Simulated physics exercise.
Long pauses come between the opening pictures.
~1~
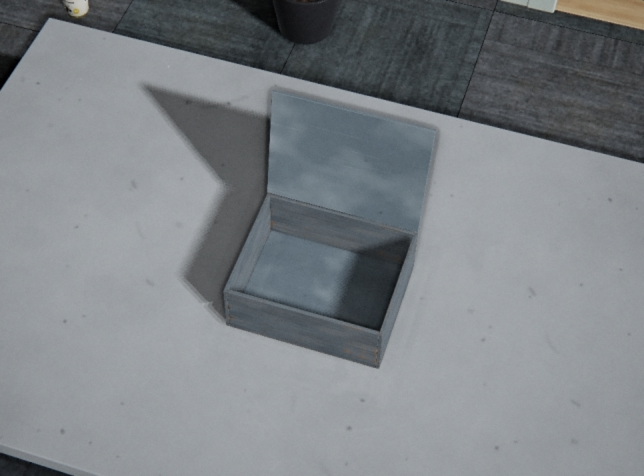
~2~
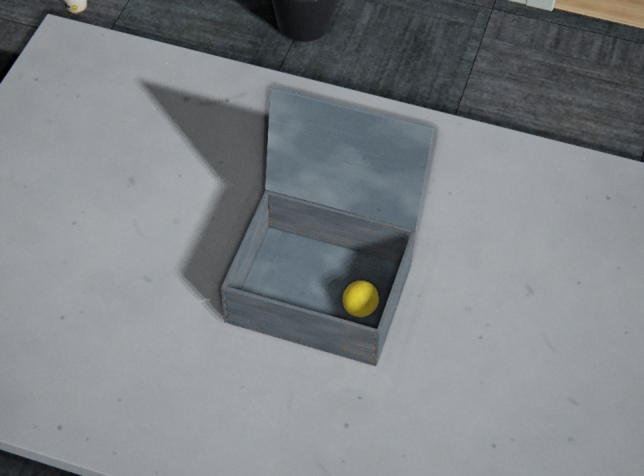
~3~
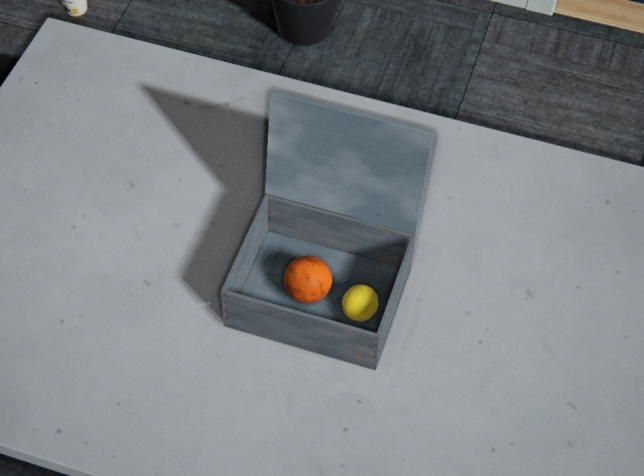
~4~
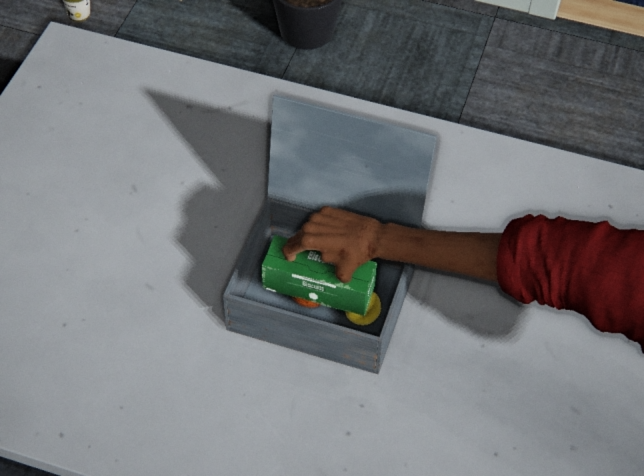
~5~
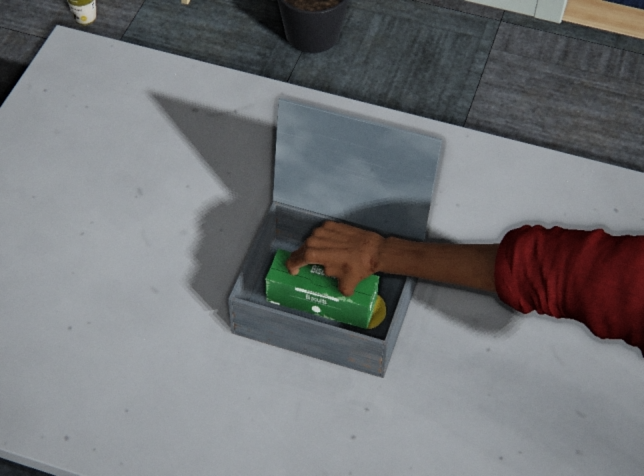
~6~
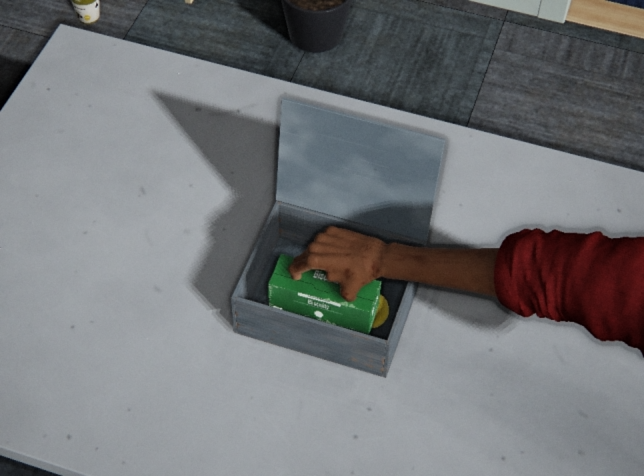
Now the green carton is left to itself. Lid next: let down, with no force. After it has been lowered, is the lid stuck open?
No. I expect the lid to settle home.
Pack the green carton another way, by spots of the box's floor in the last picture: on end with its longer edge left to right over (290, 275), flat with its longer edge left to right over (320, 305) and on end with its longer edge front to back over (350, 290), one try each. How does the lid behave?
In order, the lid gets blocked, then fits down, then fits down.
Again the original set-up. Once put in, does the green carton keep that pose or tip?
Result: The green carton leans over.
Then, 0.50 s on from there, green carton on its side near (329, 311); orange ball shifted about its own width; yellow lemon shifted about its own width.
Then, 1.40 s on from there, lid 72° above the rim; green carton on its side near (329, 311); yellow lemon shifted about its own width; orange ball shifted about its own width.
Then, 2.10 s on from there, lid 23° above the rim; green carton on its side near (329, 311); yellow lemon shifted about its own width; orange ball shifted about its own width.
In the end, lid shut; toppled in the box, green carton; moved from the start, orange ball and yellow lemon. At the end, from the last picture's camera, green carton near (329, 311).
